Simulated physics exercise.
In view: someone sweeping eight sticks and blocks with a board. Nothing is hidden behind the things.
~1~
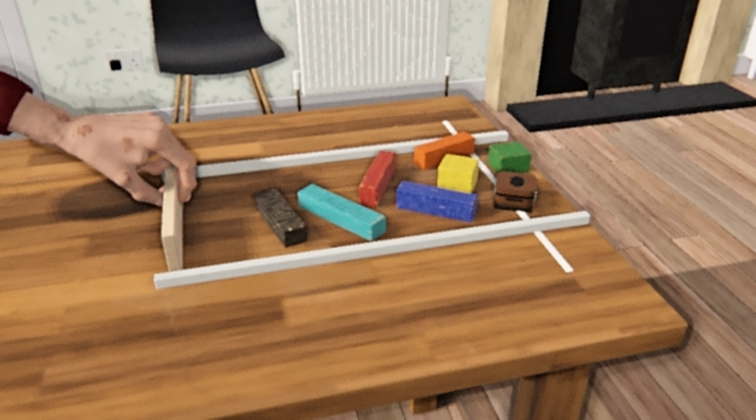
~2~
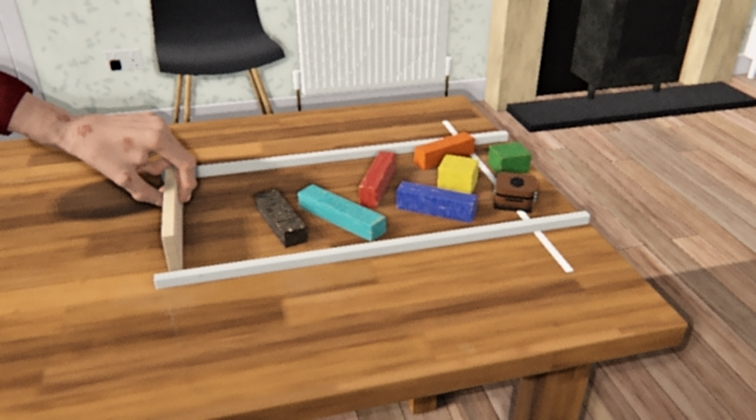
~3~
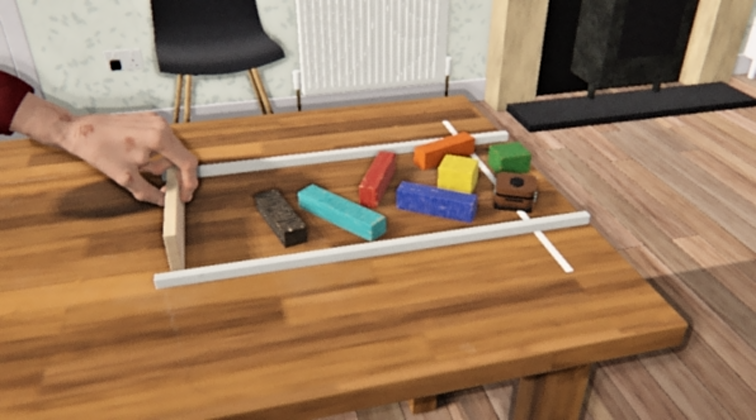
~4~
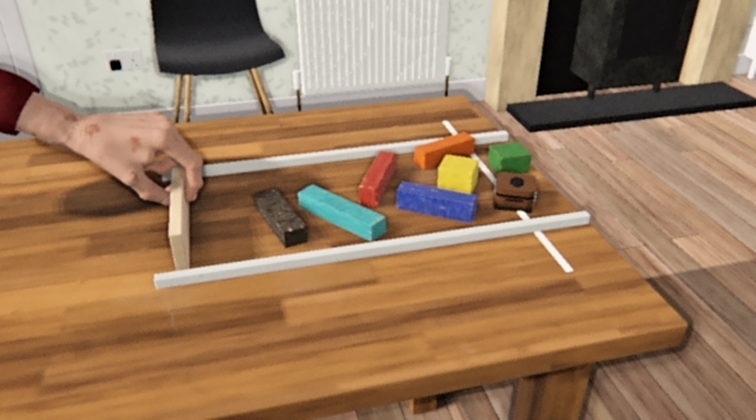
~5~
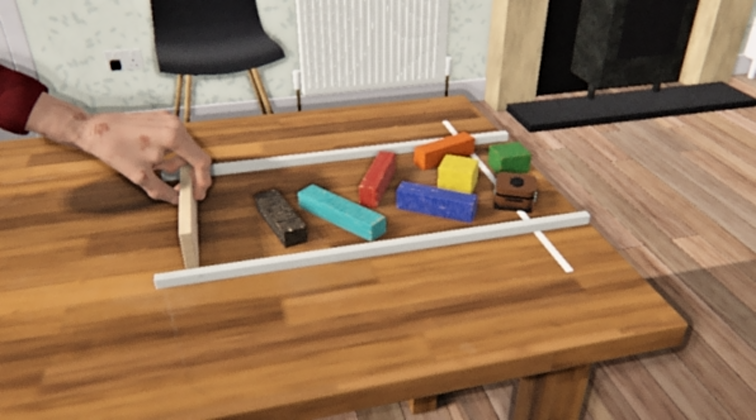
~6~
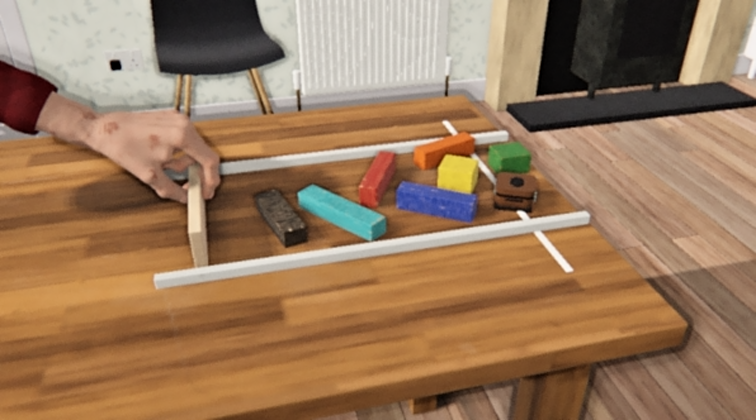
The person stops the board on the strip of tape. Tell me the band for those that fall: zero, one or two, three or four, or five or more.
The number that fall off is three or four.
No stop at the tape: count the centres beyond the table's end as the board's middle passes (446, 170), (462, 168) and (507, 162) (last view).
It would be 1, 1 and 4.
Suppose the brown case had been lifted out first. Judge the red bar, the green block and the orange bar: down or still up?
The red bar is kept; the green block drops off; the orange bar survives.
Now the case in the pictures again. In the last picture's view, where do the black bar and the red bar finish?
Near (517, 187) and (514, 154).
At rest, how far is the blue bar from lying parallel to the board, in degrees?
Some 0 degrees.
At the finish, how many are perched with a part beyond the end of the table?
The number is 3.
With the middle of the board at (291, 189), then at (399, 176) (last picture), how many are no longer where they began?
2 and 6.
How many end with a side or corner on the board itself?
The number is 3.
Early on, none off yet; green block at rest near (509, 159); brown case at rest near (515, 192); orange bar at rest near (445, 151).
Finally, the number that fall off is three or four; lost, yellow block, brown case and green block.
